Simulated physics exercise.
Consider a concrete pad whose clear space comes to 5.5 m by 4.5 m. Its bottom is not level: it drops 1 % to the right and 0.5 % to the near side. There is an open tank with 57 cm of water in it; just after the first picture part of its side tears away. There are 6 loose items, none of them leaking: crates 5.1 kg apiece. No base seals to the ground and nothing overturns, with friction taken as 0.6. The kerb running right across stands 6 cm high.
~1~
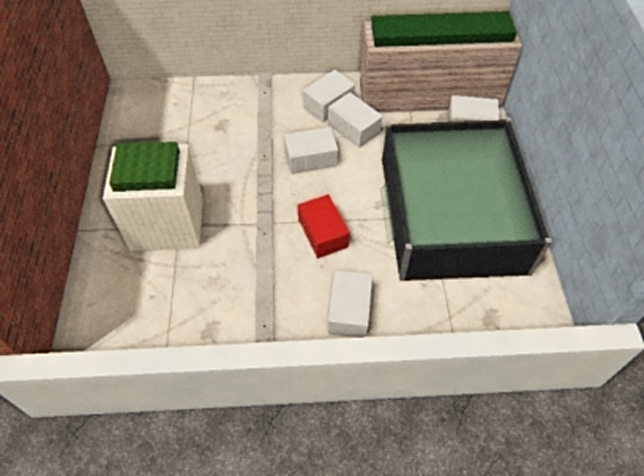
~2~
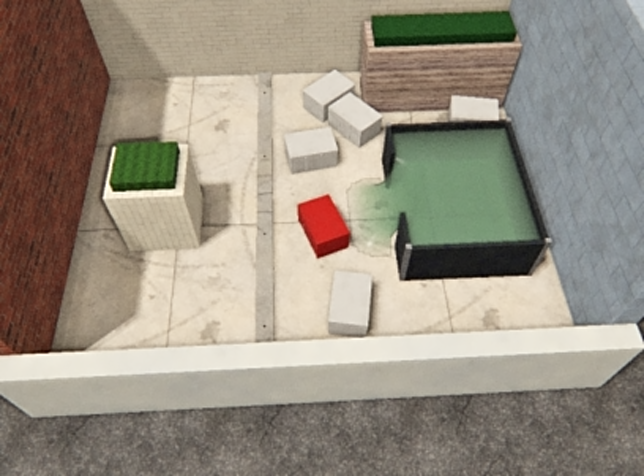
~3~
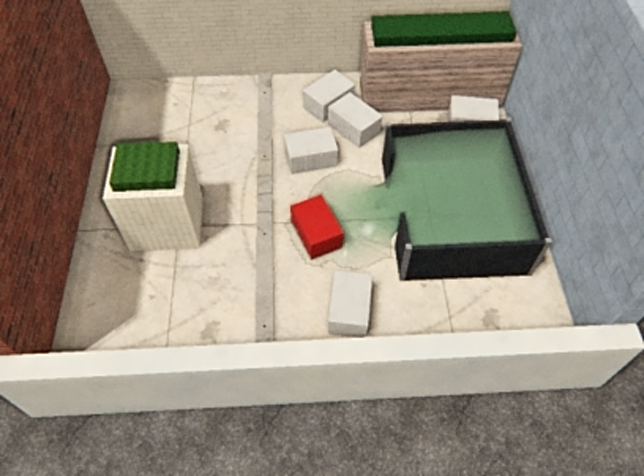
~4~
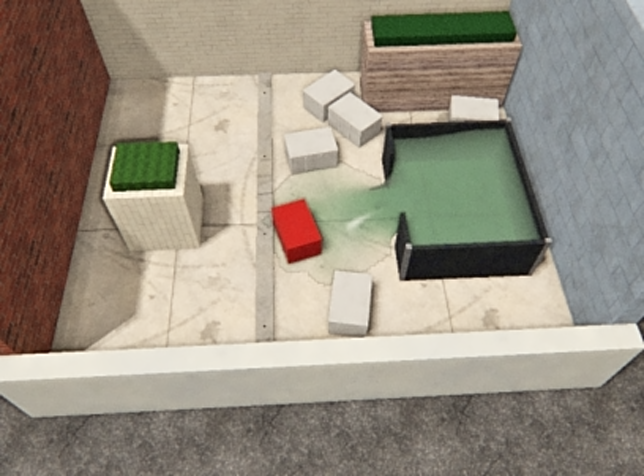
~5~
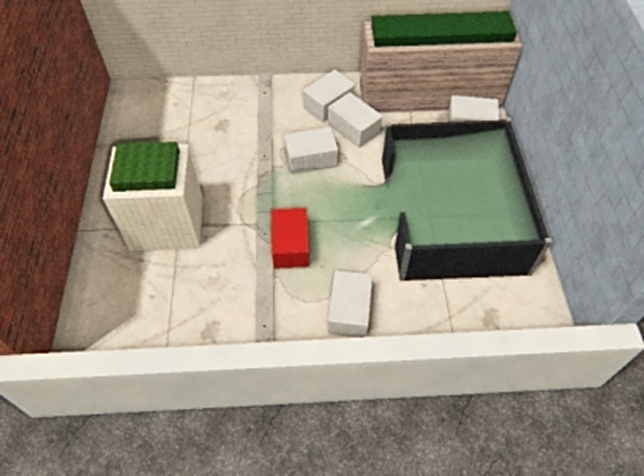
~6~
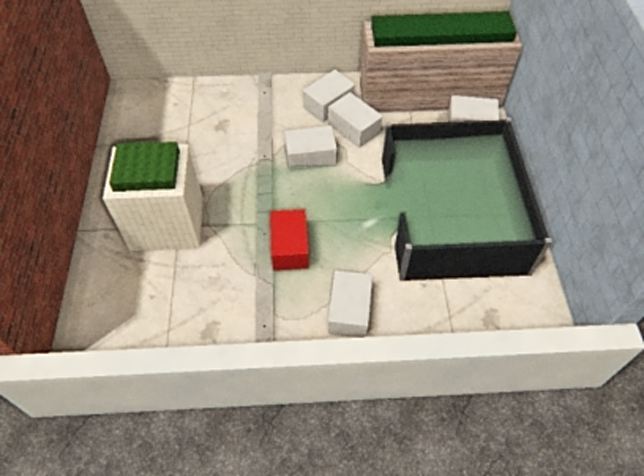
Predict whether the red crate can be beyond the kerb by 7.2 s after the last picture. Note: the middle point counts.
Already over the kerb.
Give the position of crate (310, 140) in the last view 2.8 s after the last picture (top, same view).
Roughly at (296, 72).
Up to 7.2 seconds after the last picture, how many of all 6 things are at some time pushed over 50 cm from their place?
Counting them up, I find 3.
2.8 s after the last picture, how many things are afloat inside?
I count 3.
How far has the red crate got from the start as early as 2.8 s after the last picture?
Around 250 centimetres.
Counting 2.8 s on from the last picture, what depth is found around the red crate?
Roughly 9 cm deep.
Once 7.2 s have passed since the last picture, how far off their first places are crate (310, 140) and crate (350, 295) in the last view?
The first is 150 cm from its start, the second 150 cm.
Then, 0.9 s after the last picture the red crate is near (213, 269), 1.4 m from its start, afloat; 1 of 6 are over the mark; 2 afloat.
Then, 2.8 s after the last picture the red crate is near (93, 268), 2.5 m from its start, afloat; 1 of 6 are over the mark; 3 afloat.
Then, 4.8 s after the last picture the red crate is near (89, 244), 2.6 m from its start, afloat; 1 of 6 are over the mark; 4 afloat.
Then, 7.2 s after the last picture the red crate is near (93, 246), 2.5 m from its start, afloat; 1 of 6 are over the mark; 5 afloat.
